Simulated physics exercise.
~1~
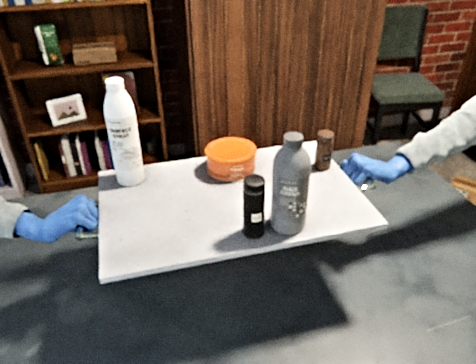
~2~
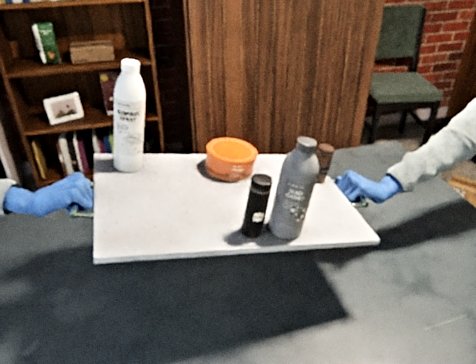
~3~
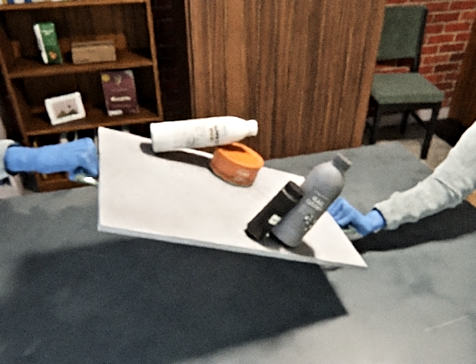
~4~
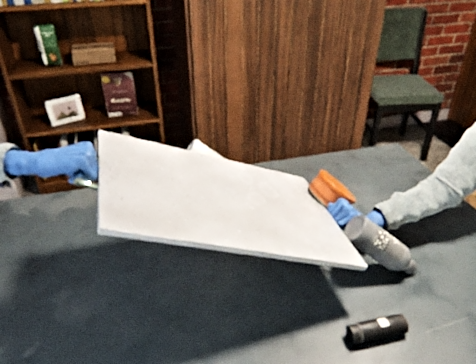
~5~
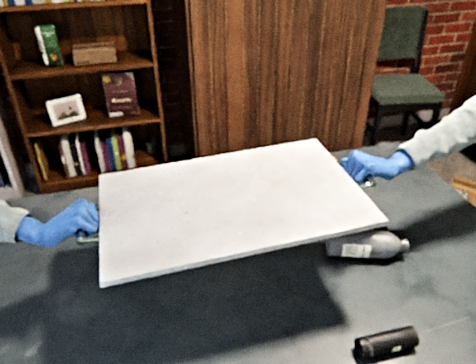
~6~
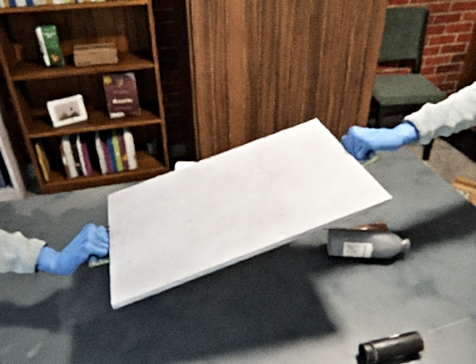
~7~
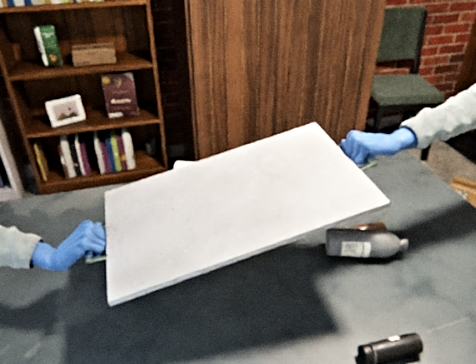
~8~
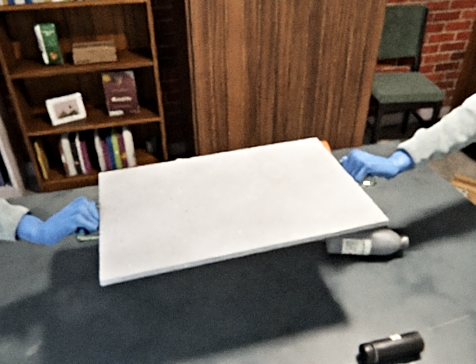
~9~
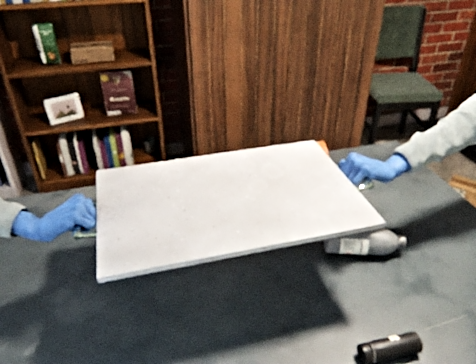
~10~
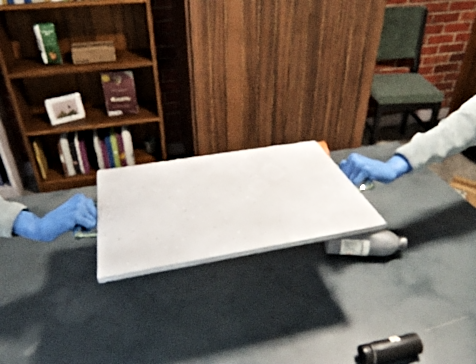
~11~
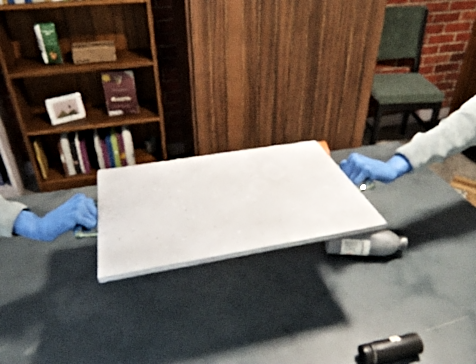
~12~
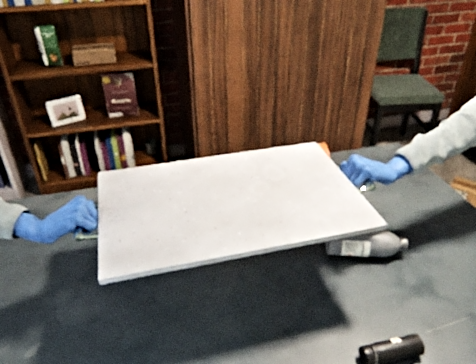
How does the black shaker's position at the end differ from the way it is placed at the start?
At the start the black shaker stands upright on the white tray, and at the end it lies on its side on the dark table at the lower right.
In a room with a bookcase, wooden panelling and a green chair, a dark table is seen from slightly above. Two blue-gloved hands hold a rimless white tray carrying a white bottle at left, an orange tub, and black, grey and brown containers toward the right. The right side dips steeply, the white bottle topples, and everything leaves the tray. The hands bring the empty tray back, tip it left side down, then return it and hold it still. The grey bottle and black shaker lie on the table at right, with the orange tub just showing behind the tray.
